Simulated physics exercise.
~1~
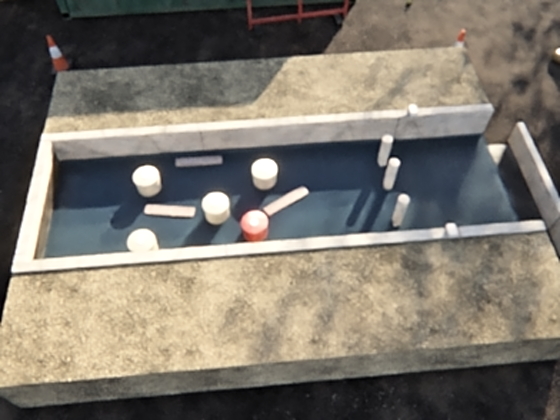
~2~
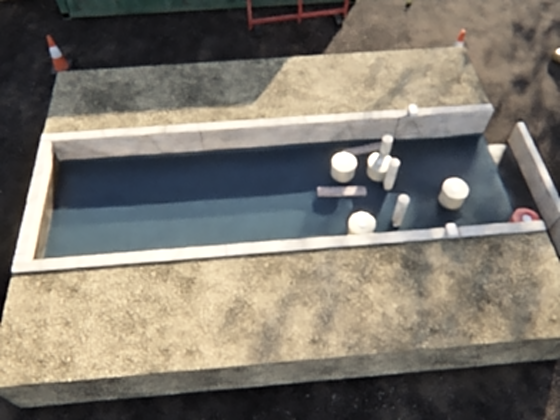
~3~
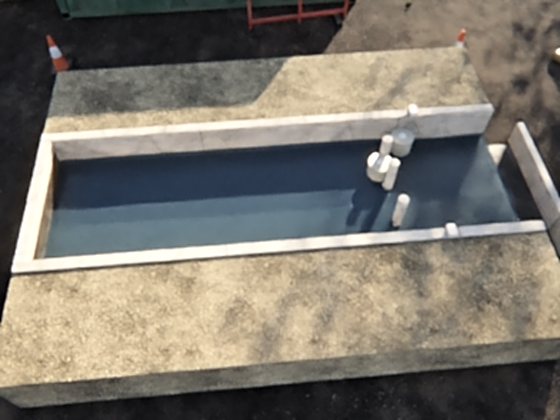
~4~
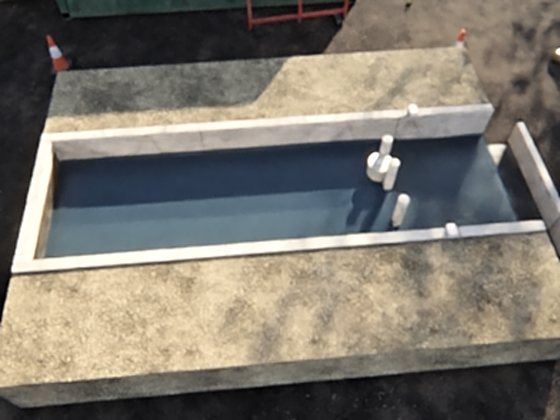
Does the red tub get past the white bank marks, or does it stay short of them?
The red tub gets past the white bank marks. It floats right, beyond the posts, and goes out of the channel.
